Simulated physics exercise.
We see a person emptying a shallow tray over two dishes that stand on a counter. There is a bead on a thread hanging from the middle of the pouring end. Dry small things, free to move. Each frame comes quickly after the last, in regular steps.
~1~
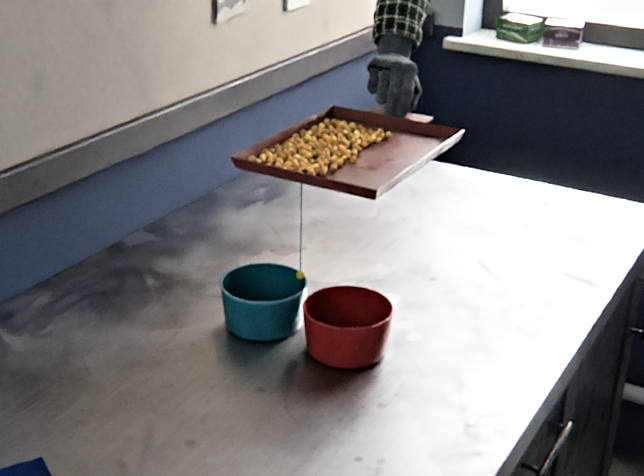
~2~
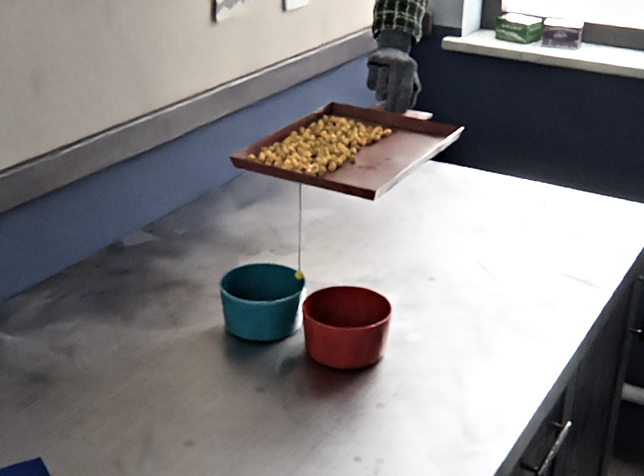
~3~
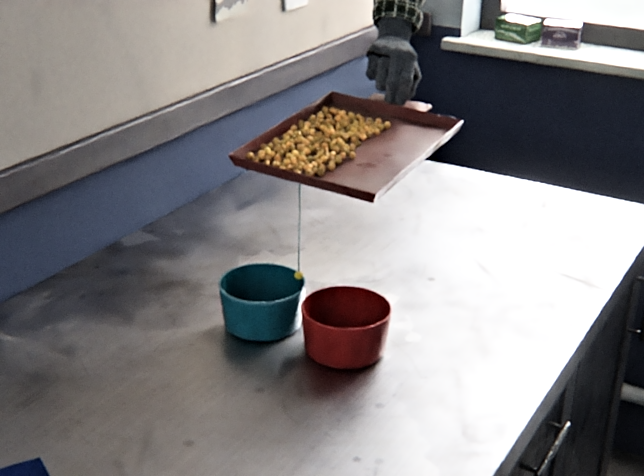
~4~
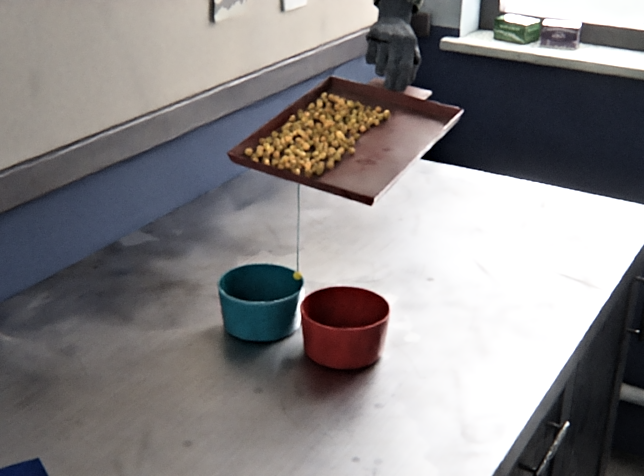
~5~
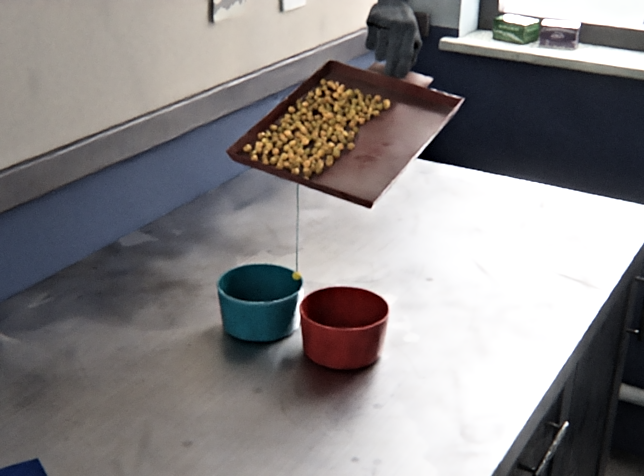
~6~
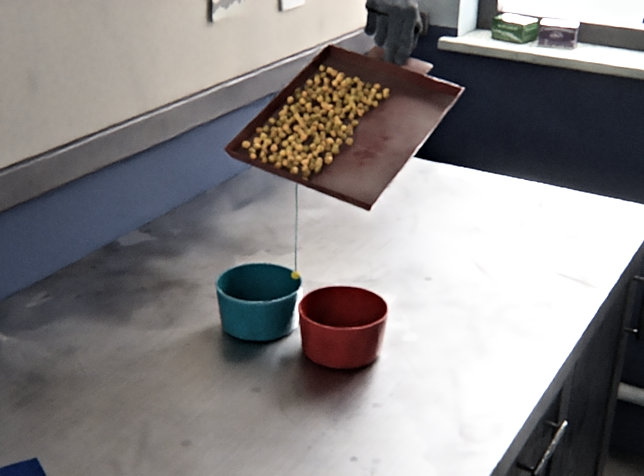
On a metal counter, a gloved hand steadily tilting a reddish-brown tray of chickpeas above a teal dish and a red dish.
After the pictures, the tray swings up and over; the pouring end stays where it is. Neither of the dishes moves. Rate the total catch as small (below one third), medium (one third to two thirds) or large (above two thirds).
Large.
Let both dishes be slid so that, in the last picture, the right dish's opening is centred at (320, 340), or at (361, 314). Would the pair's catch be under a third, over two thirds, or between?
Try 1 - under a third; try 2 - above two thirds.
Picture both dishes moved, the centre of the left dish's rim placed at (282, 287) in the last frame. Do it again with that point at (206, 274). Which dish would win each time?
In order: The right-hand one. Then: The right-hand one.
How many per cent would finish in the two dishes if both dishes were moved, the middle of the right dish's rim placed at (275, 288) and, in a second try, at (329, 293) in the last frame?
The first try gives 10 per cent, the second 50 per cent.
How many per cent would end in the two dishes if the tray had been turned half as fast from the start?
About 80 %.
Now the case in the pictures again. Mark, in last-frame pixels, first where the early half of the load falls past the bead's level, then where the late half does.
It passes near (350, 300) first and then near (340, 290).
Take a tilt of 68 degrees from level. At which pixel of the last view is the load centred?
The middle of the pieces sits at roughly (338, 187).
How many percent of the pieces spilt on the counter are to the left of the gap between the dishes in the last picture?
Looks like close to 50 per cent of it.
Shortly afterwards, tray tipped steeply; the bulk on the tray; only a few in the right dish; near a quarter in the air.
Next, tray tipped past a quarter turn; only a few on the tray; near two thirds in the right dish; a little outside both; near a quarter in the air.
Some moments later, tray tipped past a quarter turn; the bulk in the right dish; only a few in the left dish; near a quarter outside both.
In the end, tray tipped past a quarter turn; the bulk in the right dish; only a few in the left dish; near a quarter outside both.
